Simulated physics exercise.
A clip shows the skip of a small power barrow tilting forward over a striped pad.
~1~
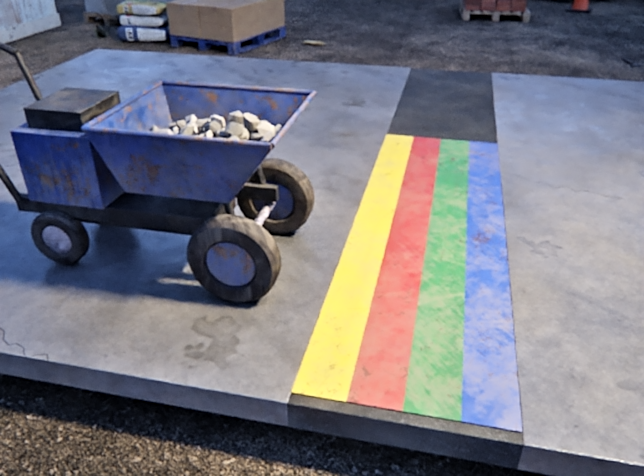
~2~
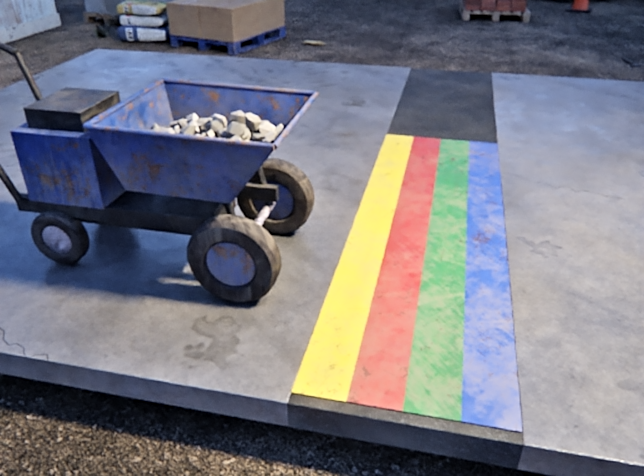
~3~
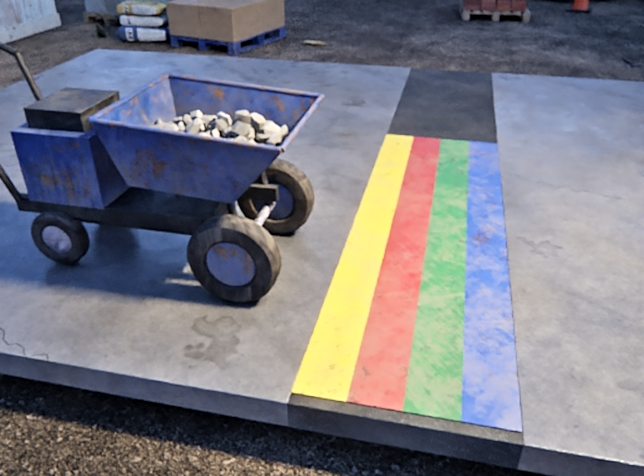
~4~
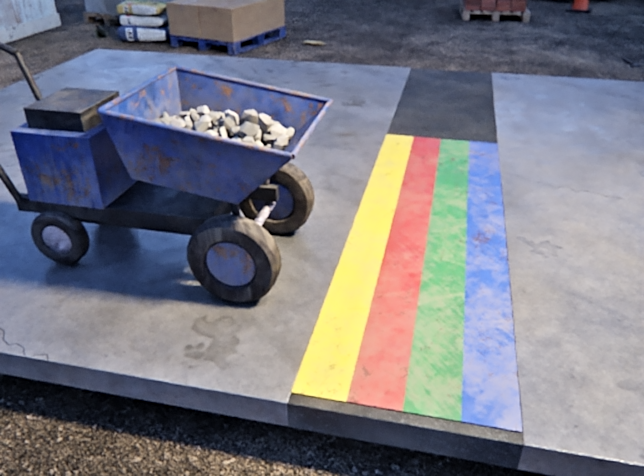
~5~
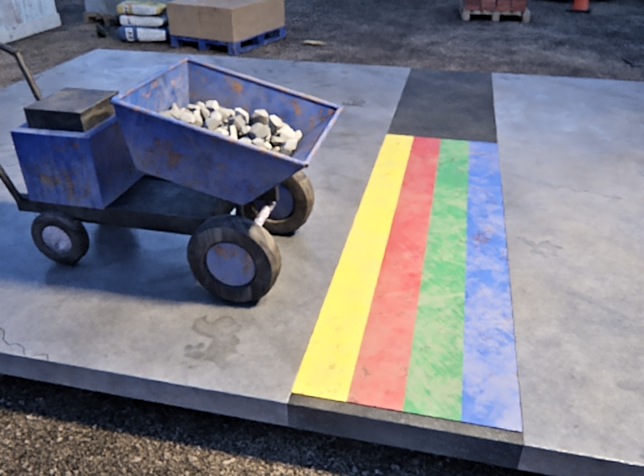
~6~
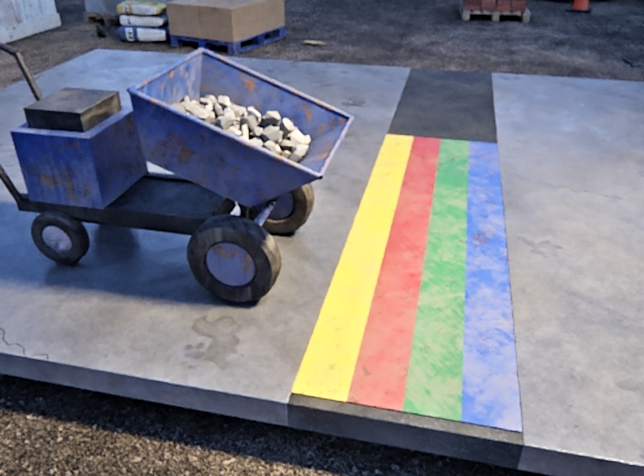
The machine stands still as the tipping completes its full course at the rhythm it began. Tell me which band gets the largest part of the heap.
I would say the red band gets the largest part.
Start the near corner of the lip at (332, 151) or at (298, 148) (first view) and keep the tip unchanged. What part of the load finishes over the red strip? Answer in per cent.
Close to 0 in a hundred, and close to 30 in a hundred.
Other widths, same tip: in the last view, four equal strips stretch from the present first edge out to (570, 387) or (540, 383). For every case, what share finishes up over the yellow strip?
Shares: Close to 10 %; close to 10 %.
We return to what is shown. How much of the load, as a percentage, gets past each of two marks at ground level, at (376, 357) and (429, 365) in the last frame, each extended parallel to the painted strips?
About 60 and 20 %.
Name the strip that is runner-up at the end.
Green.
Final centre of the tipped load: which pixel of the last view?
Roughly at (417, 277), give or take.
Soon after the last picture, skip tipped steeply; all in the skip.
A little later, skip tipped steeply; most in the skip; a small part over the red strip; a stray few over the green strip.
Later still, skip tipped right over; about a quarter in the skip; a stray few over the yellow strip; about a third over the red strip; about a quarter over the green strip; a small part over the blue strip; a stray few off the paint.
At rest, skip tipped right over; about a quarter in the skip; a small part over the yellow strip; about a third over the red strip; about a quarter over the green strip; a small part over the blue strip; a stray few off the paint.
